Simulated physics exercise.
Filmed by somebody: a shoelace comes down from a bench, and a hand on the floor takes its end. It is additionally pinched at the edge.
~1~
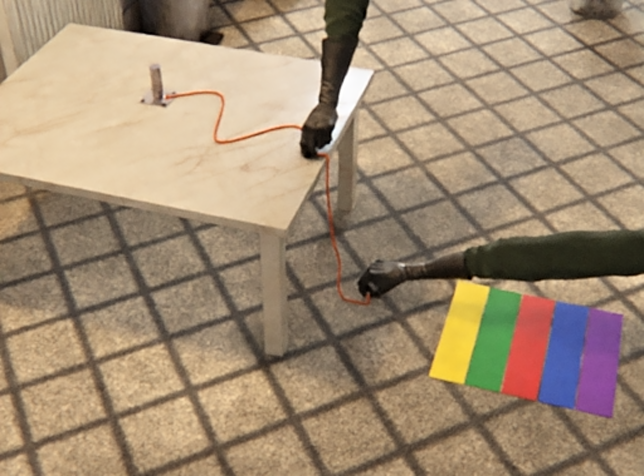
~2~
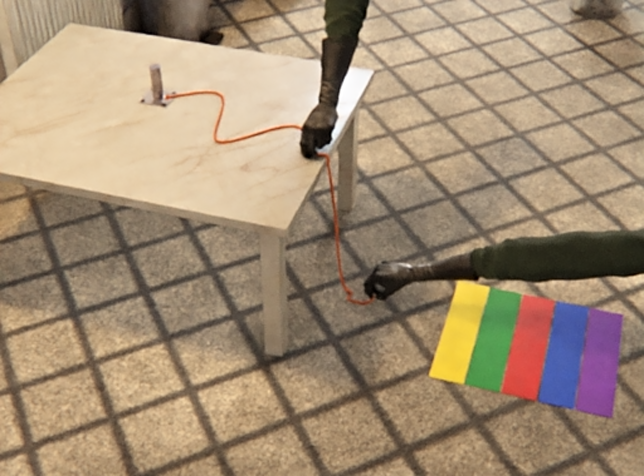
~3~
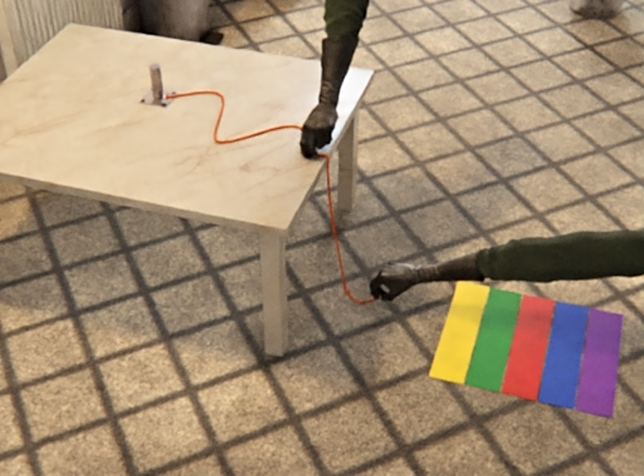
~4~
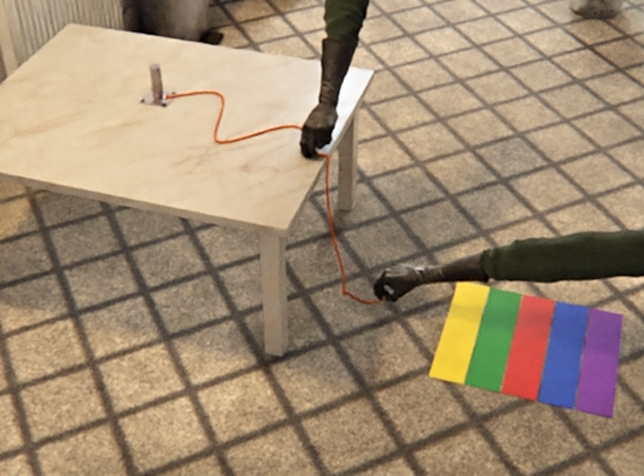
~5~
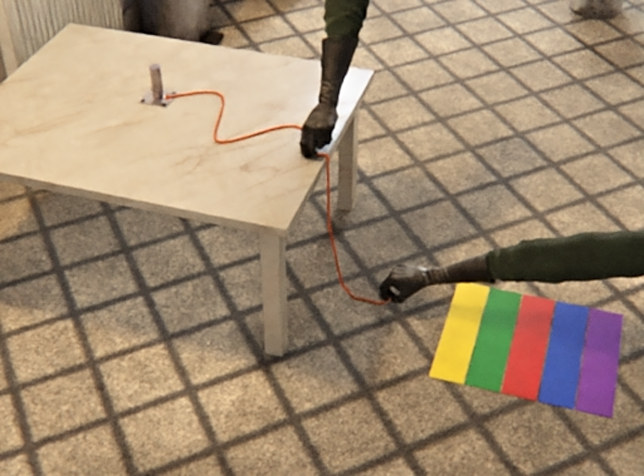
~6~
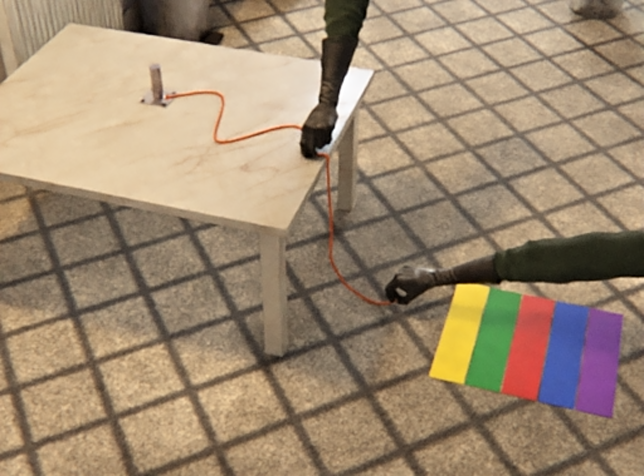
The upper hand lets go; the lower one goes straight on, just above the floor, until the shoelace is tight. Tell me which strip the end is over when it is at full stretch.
It is over the purple strip.
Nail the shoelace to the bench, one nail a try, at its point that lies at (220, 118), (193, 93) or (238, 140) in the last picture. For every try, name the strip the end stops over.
In order: Blue, purple, red.
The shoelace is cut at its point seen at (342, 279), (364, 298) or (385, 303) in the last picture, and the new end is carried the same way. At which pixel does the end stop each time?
In order, roughly (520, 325), (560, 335) and (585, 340).
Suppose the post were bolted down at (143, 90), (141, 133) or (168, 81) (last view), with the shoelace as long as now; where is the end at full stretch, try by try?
Places per try: (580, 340); (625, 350); (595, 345).
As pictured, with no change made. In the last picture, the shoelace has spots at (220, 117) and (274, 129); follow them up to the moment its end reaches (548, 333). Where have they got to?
(250, 125), then (337, 161).
A little later, end near (548, 333); over red.
Next, end near (587, 341); over purple.
When it is tight, end near (609, 346); over purple. It halts on the purple strip.
